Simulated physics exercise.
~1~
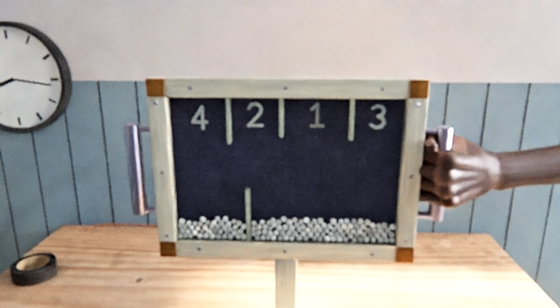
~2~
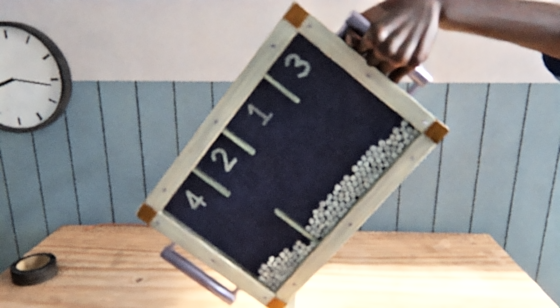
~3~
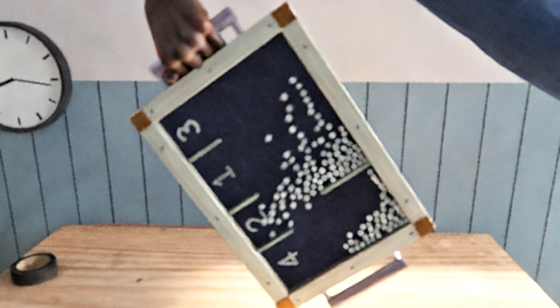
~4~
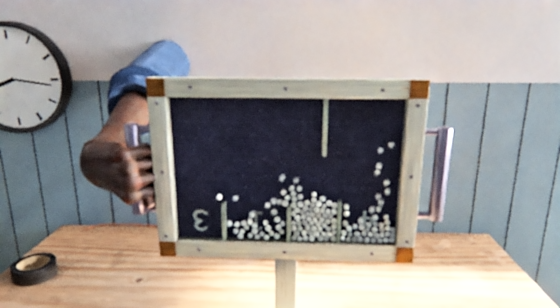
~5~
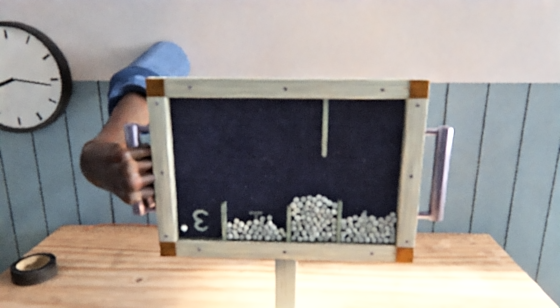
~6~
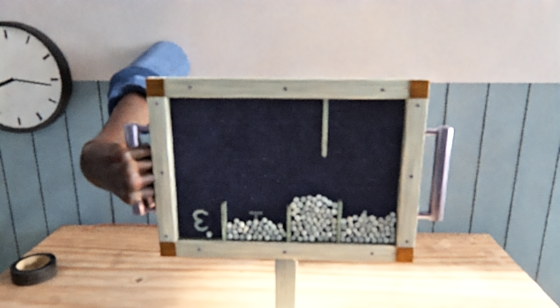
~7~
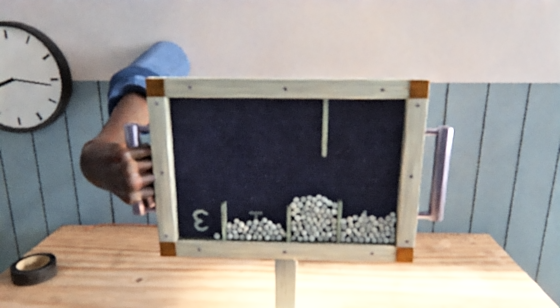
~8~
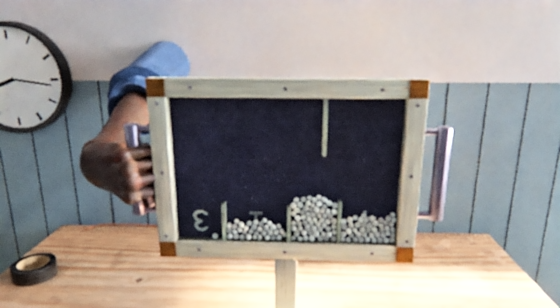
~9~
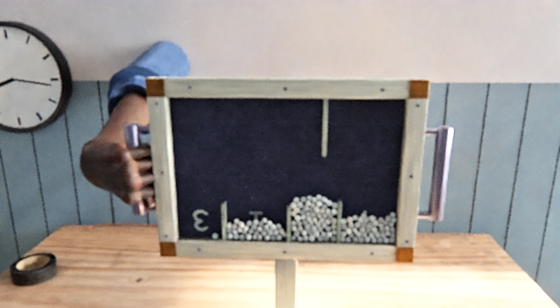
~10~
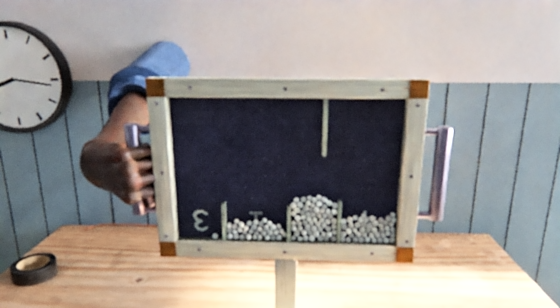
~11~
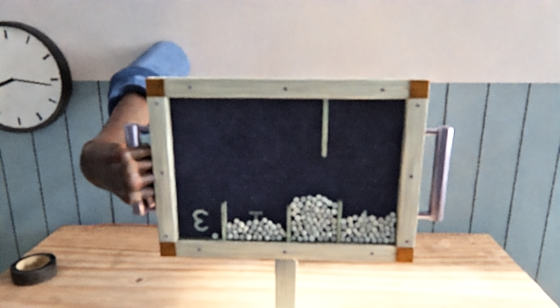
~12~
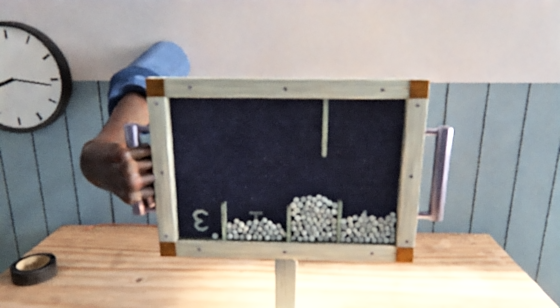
Above a wooden table, a hand turns a case upside down, and beads fill three pockets.
